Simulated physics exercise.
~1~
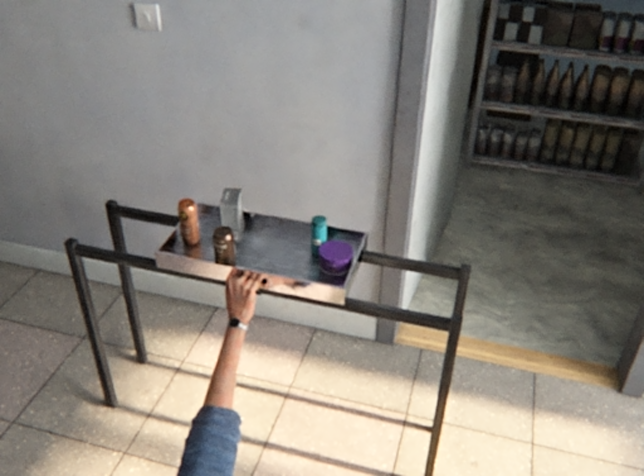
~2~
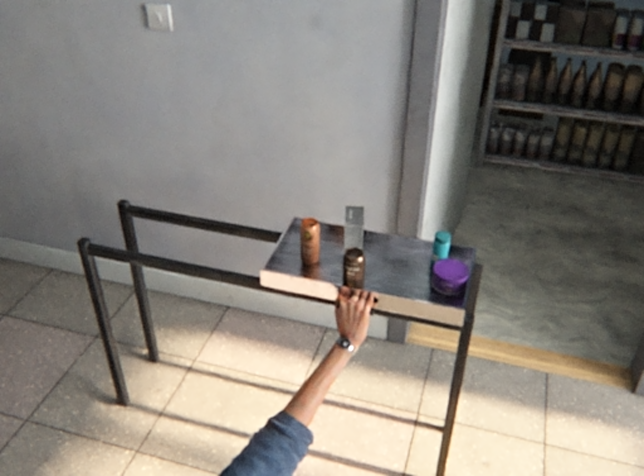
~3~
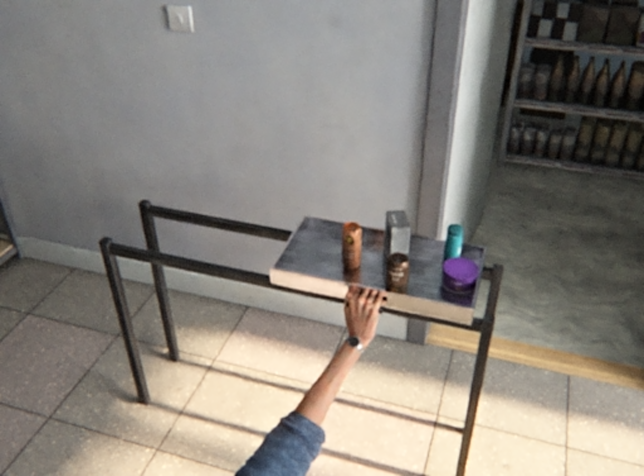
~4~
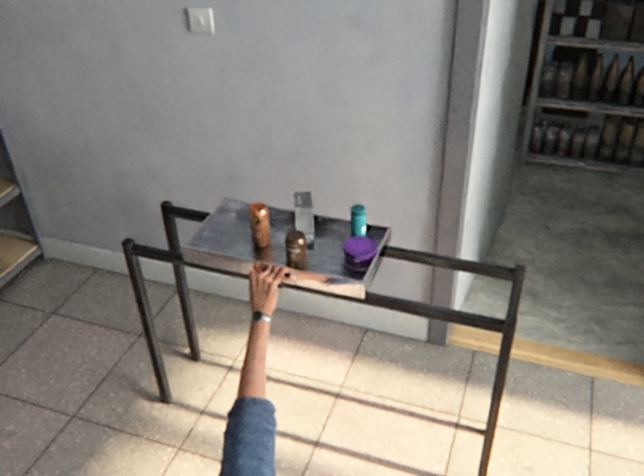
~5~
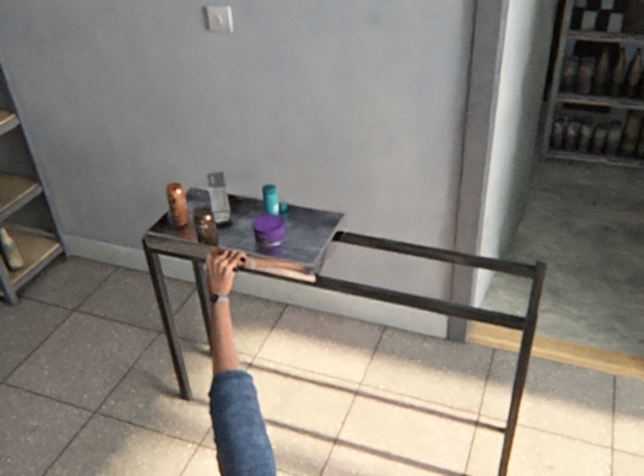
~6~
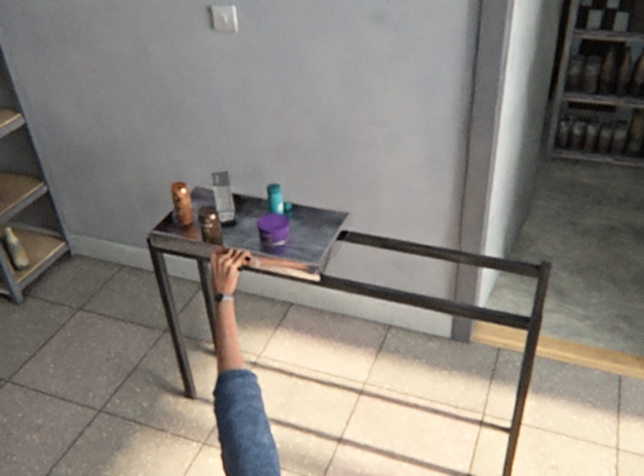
In a grey-walled room with a tiled floor, seen from above at an angle, a shallow tray sits midway along a dark metal rack beside a doorway to stocked shelves. It holds an orange can, a brown can and a grey packet on the left, with a turquoise shaker and purple tub on the right. A hand moves the tray right to the rack's end, and the items slide rightward across it. The hand then moves it left to the far end, where they slide back. All stay upright, the tub and shaker resting left of their original tray spots, the others near theirs.
